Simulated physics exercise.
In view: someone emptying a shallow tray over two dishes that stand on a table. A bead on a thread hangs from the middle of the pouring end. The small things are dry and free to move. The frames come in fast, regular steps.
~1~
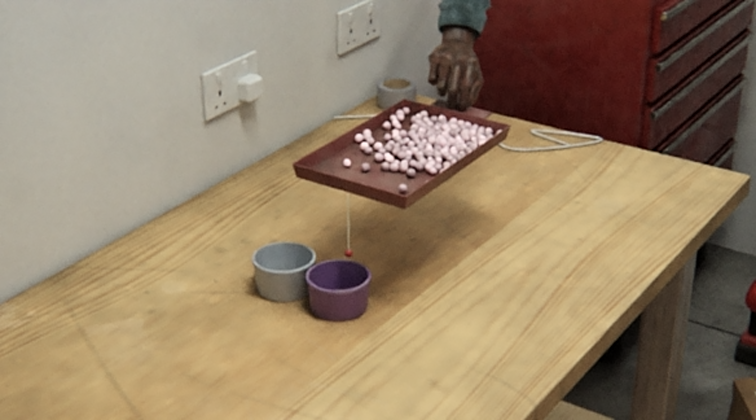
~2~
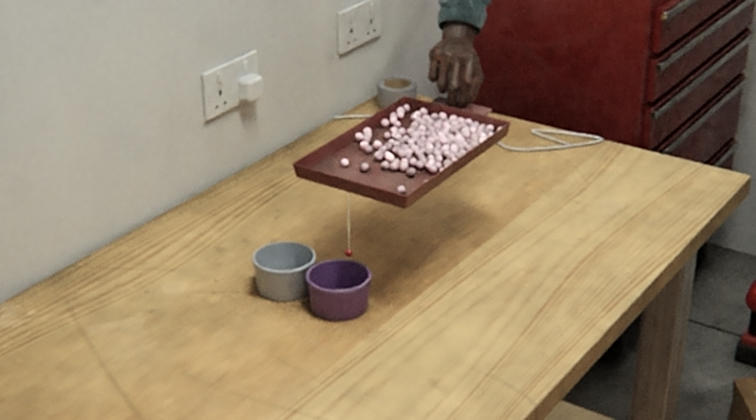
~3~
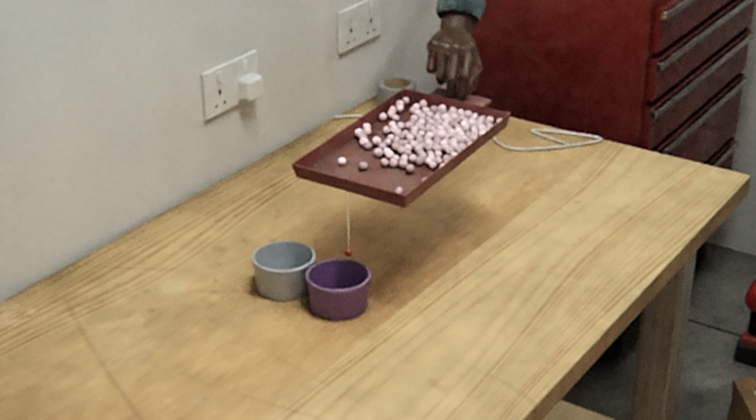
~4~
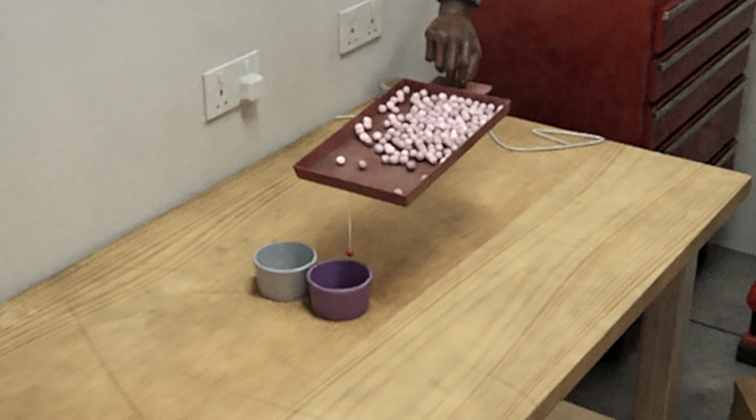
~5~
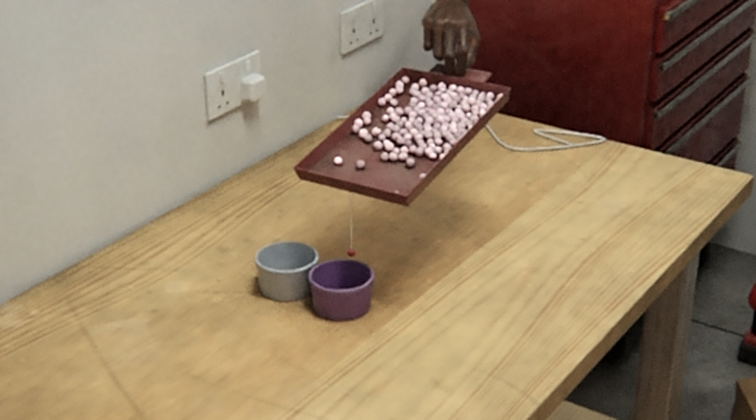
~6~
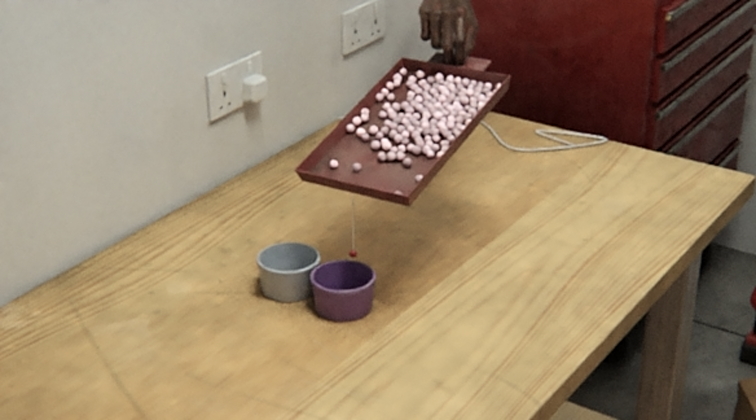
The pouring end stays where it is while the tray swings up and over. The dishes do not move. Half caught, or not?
They take more than half between them.
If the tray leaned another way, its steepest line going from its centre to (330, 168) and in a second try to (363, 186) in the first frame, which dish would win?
One: The dish on the left. Two: Right.
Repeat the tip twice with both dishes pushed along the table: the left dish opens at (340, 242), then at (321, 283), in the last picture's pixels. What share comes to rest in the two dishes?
About 0 and 30 per cent.
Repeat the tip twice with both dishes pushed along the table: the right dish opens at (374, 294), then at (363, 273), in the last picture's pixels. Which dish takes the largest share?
In turn: The left dish; the left dish.
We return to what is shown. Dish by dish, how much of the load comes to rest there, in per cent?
About: Left dish 50, right dish 20 per cent.
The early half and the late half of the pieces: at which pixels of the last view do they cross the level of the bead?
First near (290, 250), later near (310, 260).
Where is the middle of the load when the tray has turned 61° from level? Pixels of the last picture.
Close to (333, 179).
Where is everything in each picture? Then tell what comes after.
The first picture shows corners of the pouring end near (296, 163) and (405, 195), level; middle of the load near (431, 141), sugar pearls; left dish near (266, 282); right dish near (321, 301); bead on its thread near (349, 253).
The second picture shows corners of the pouring end near (297, 163) and (405, 194), level; middle of the load near (431, 141).
The third picture shows corners of the pouring end near (296, 164) and (404, 194), tipped barely, lowest at the left corner; middle of the load near (430, 136), only a few on the move.
The fourth picture shows corners of the pouring end near (296, 165) and (405, 194), tipped a little, lowest at the left corner; middle of the load near (430, 128), a little on the move.
The fifth picture shows corners of the pouring end near (297, 167) and (405, 193), tipped a little, lowest at the left corner; middle of the load near (429, 121), a little on the move.
The sixth picture shows corners of the pouring end near (298, 169) and (406, 194), tipped clearly, lowest at the left corner; middle of the load near (426, 116), the bulk on the move; left dish near (270, 282); right dish near (325, 301).
Shortly afterwards, tray tipped steeply; near two thirds on the tray; only a few in the right dish; a little in the left dish; a little outside both; a little in the air.
Next, tray tipped right over; near a quarter on the tray; a little in the right dish; near a quarter in the left dish; near a quarter outside both; near a quarter in the air.
Some moments later, tray tipped past a quarter turn; near a quarter in the right dish; near half in the left dish; near a third outside both.
In the end, tray tipped past a quarter turn; near a quarter in the right dish; near half in the left dish; near a third outside both.
